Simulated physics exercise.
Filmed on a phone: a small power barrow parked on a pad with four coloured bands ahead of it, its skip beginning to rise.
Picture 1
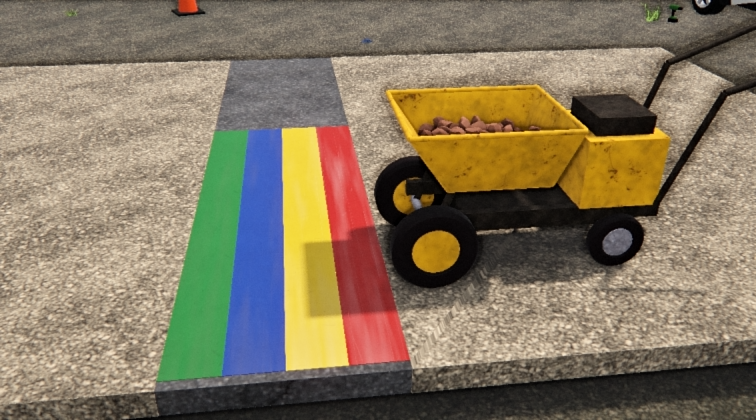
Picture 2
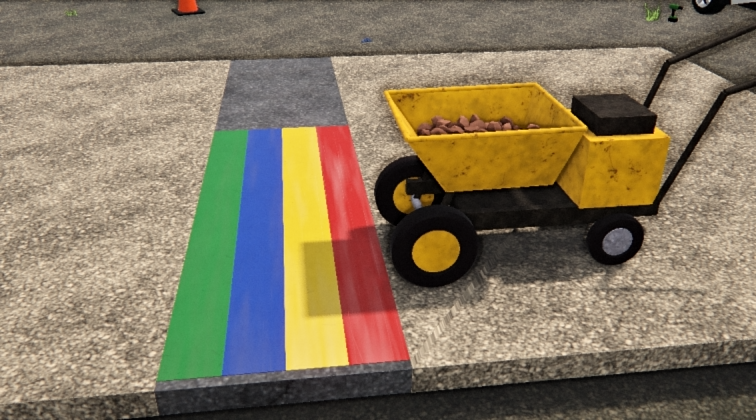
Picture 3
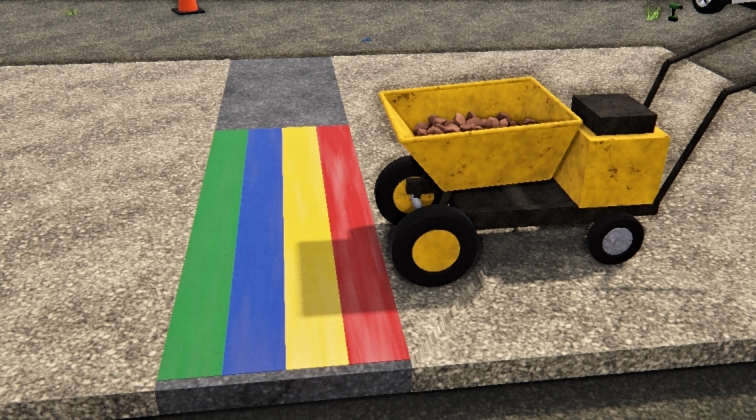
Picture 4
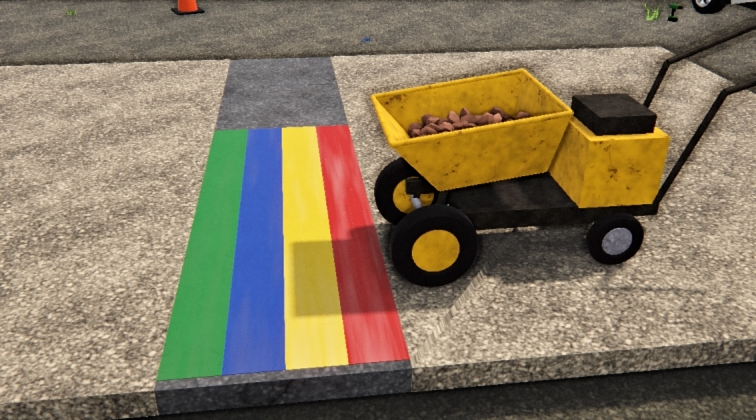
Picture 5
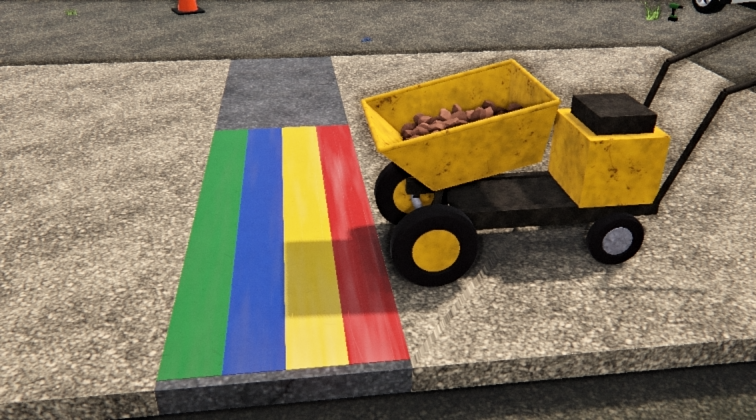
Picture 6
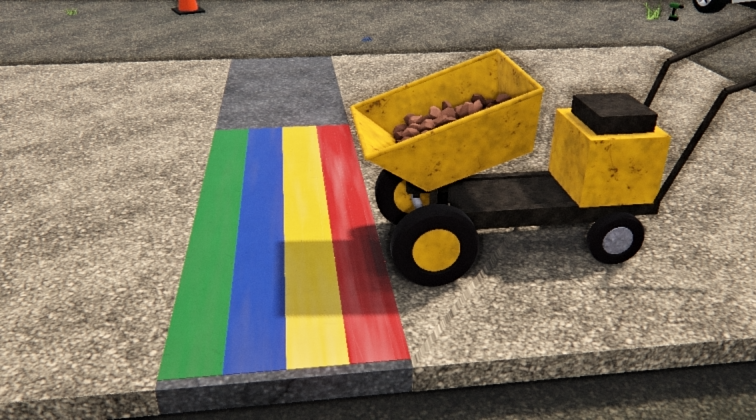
A yellow power barrow with black handles and a skip holding reddish-brown rubble stands on a pale, rough pad, seen from slightly above and to one side by a still camera. To its left lie painted bands of green, blue, yellow and red, with an orange cone behind. The skip starts level, then its right end rises steadily as its front lip dips left, while the wheels stay put.
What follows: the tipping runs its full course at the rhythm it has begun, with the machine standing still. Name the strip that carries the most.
The heap favours the blue strip.
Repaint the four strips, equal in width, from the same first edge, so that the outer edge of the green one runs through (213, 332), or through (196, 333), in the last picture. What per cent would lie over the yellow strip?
The first gives 10 %, the second 20 %.
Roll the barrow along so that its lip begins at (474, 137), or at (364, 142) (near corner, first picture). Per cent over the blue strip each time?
In turn 20 and 40 in a hundred.
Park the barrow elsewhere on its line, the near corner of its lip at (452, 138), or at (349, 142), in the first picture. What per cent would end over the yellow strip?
About 40 and 0 per cent.
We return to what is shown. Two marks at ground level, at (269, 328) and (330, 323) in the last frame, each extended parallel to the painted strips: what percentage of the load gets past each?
Near 60 % and 100 %.
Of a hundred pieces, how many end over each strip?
Red strip near 0; yellow strip near 25; blue strip near 45; green strip near 20.
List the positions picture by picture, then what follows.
In the first picture, lip of the skip at (410, 140), level; top of the load at (474, 132), lumps of rubble; red strip at (370, 317); yellow strip at (314, 321); blue strip at (256, 325); green strip at (197, 330).
In the second picture, lip of the skip at (407, 140), level; top of the load at (473, 131).
In the third picture, lip of the skip at (401, 141), tipped barely; top of the load at (480, 132).
In the fourth picture, lip of the skip at (392, 145), tipped a little; top of the load at (488, 132).
In the fifth picture, lip of the skip at (380, 150), tipped a little; top of the load at (497, 120).
In the sixth picture, lip of the skip at (367, 158), tipped clearly; top of the load at (485, 113); red strip at (371, 315); yellow strip at (314, 320); blue strip at (257, 324); green strip at (198, 329).
Soon, skip tipped steeply; all in the skip.
A while on, skip tipped right over; about two thirds in the skip; a small part over the yellow strip; a small part over the blue strip.
Towards the end, skip tipped right over; a small part in the skip; about a quarter over the yellow strip; about half over the blue strip; about a quarter over the green strip; a small part off the paint.
Finally, skip tipped right over; a stray few in the skip; none over the red strip; about a quarter over the yellow strip; about half over the blue strip; about a quarter over the green strip; a small part off the paint.
